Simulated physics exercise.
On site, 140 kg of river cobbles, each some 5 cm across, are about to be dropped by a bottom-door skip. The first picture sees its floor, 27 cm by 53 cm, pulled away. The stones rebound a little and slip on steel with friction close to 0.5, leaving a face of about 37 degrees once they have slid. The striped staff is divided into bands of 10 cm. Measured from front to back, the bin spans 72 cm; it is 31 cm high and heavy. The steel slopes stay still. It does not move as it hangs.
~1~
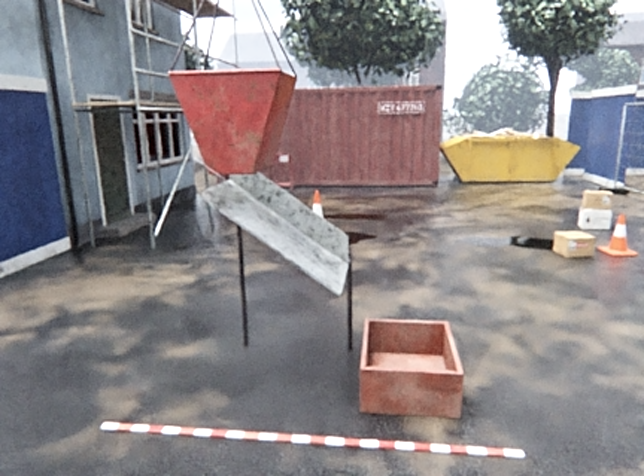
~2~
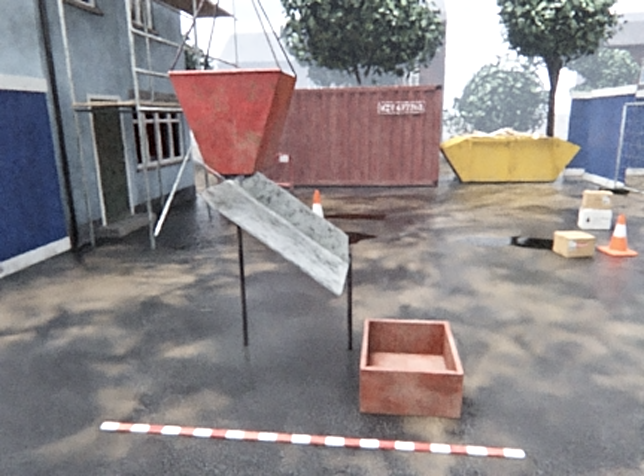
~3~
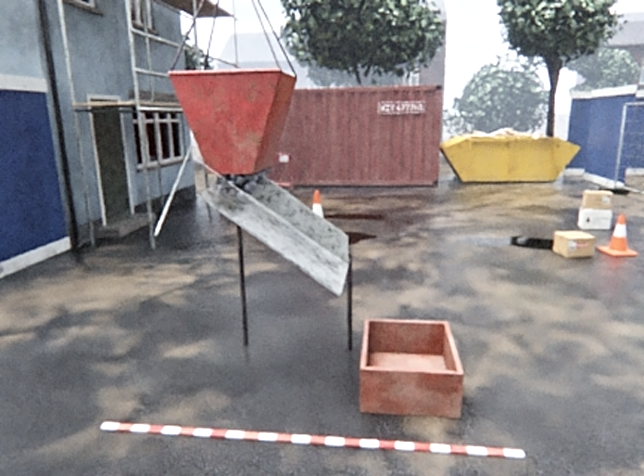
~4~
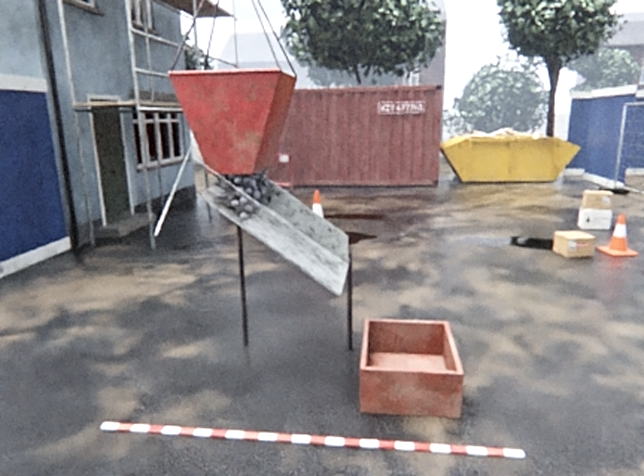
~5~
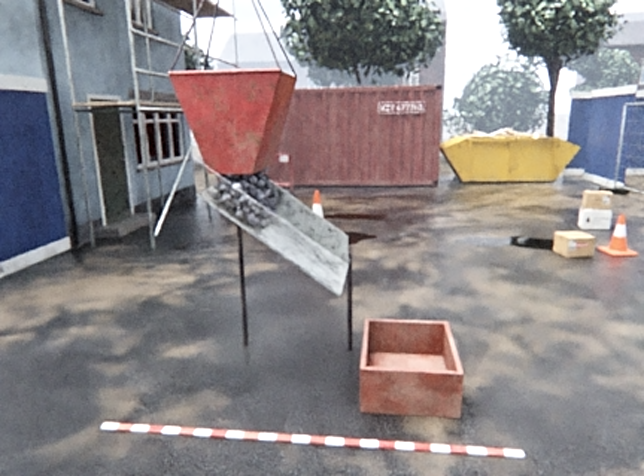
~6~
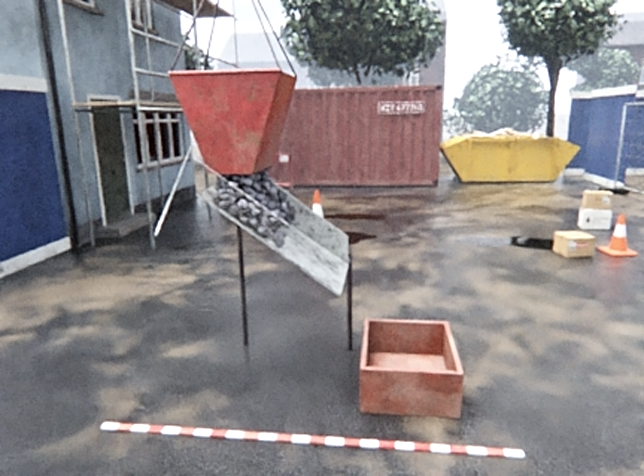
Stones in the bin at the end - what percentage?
Roughly 98 percent.
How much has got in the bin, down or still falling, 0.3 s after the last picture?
By then, 0 %.
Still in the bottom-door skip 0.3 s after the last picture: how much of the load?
Around 20 percent.
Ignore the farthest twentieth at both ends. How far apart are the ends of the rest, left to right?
Width: Near 50 cm.
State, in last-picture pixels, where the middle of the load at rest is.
Middle at rest: Roughly (415, 362).
Then, 0.3 s after the last picture, 22 % in the bottom-door skip, 70 % on the steel, 6 % falling or lying left of the bin, 2 % falling or lying in the bin; the stones farthest right are at (389, 310).
Then, 0.7 s after the last picture, 0 % in the bottom-door skip, 52 % on the steel, 9 % falling or lying left of the bin, 38 % falling or lying in the bin; the stones farthest right are at (445, 368).
Then, 1.3 s after the last picture, 0 % in the bottom-door skip, 4 % on the steel, 5 % falling or lying left of the bin, 90 % falling or lying in the bin, 1 % falling or lying beside or right of the bin; the stones farthest right are at (485, 383).
Then, 2.2 s after the last picture, 0 % in the bottom-door skip, 98 % falling or lying in the bin, 2 % falling or lying beside or right of the bin; the stones farthest right are at (554, 424).
Then, 4.1 s after the last picture, 0 % in the bottom-door skip, 98 % in the bin, 2 % beside or right of the bin; the stones farthest right are at (552, 413).
